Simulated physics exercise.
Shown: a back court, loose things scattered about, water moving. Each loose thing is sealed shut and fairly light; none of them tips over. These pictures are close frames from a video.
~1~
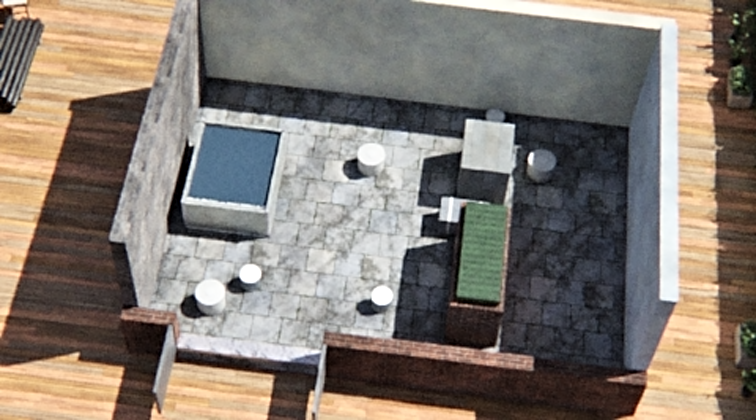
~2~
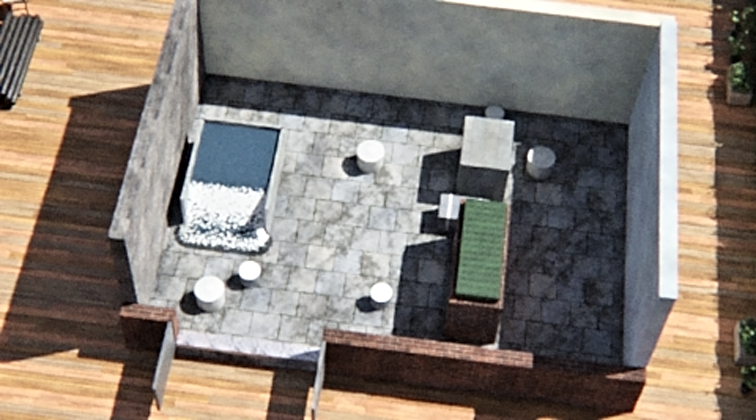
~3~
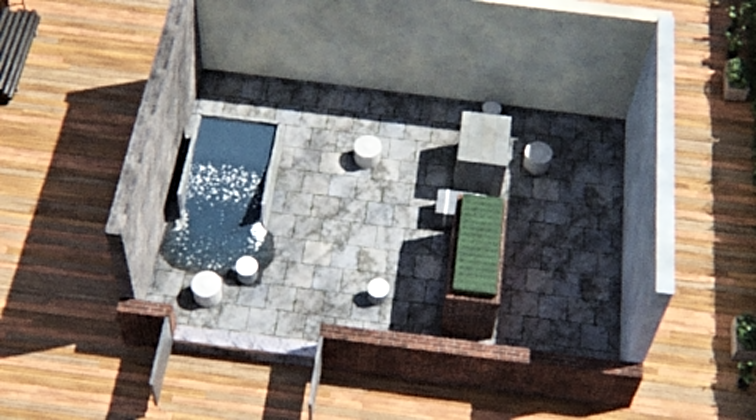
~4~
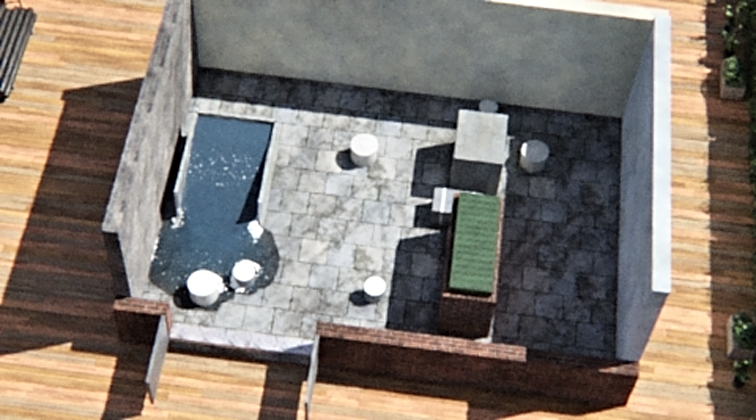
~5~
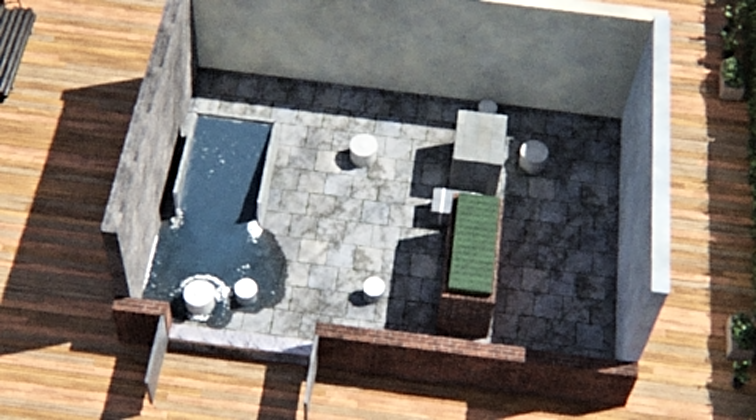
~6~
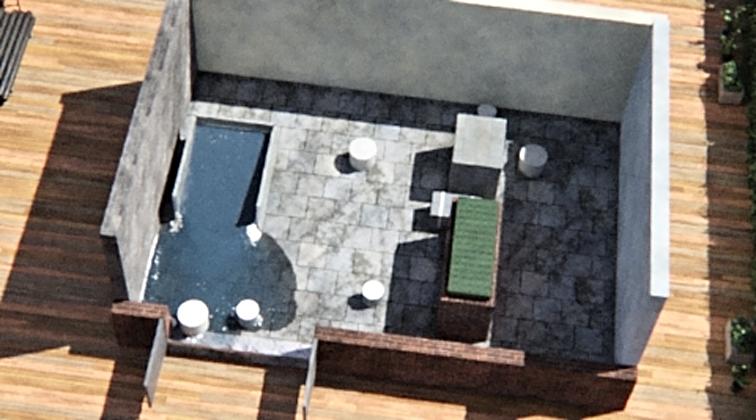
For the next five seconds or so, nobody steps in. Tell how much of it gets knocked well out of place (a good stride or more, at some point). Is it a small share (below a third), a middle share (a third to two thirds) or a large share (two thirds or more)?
A small share, below a third.
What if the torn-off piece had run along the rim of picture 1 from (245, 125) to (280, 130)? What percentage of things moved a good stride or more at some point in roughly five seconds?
Roughly 10 %.
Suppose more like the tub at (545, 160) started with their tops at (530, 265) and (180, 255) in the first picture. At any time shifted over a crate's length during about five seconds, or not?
Going by the order given: Stays in place, pushed clear.
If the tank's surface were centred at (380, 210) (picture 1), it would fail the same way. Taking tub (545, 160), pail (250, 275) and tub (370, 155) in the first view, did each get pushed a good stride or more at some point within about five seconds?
Object by object, in turn: Lingered near its place, lingered near its place, lingered near its place.
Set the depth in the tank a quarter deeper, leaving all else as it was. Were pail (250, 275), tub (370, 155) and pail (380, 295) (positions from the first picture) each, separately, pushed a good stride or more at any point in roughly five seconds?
Taking them as listed - the full distance for the first, a shorter distance for the second, a shorter distance for the third.
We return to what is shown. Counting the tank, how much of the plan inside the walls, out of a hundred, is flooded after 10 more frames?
I'd estimate around 25 percent.
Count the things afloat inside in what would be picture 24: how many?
The tally stands at 0.
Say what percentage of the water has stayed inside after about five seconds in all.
About 38 percent.
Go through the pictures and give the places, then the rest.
A pail at (250, 273) rests on the ground; a tub at (210, 292), on the bottom; 0 of 7 have shifted, in the first picture.
A pail at (250, 270) rests on the ground; a tub at (209, 289), on the bottom; 0 of 7 have shifted, in the second picture.
A pail at (247, 266), on the bottom; a tub at (206, 284), on the bottom; 0 of 7 have shifted, in the third picture.
A pail at (244, 271), on the bottom, close to its start; a tub at (203, 283) rests on the ground; 1 of 7 have shifted, in the fourth picture.
A pail at (246, 288), on the bottom, a stride from its start; a tub at (199, 293), on the bottom, close to its start; 2 of 7 have shifted, in the fifth picture.
A pail at (248, 310), on the bottom, a stride from its start; a tub at (193, 313), on the bottom, a stride from its start; 2 of 7 have shifted, in the sixth picture.
A moment on, 2 of 7 are well off their spots; 0 afloat.
Next, 2 of 7 are well off their spots; 0 afloat.
Later, 2 of 7 are well off their spots; 0 afloat.
In the end, 2 of 7 are well off their spots, and 2 have been at some point; 0 afloat.
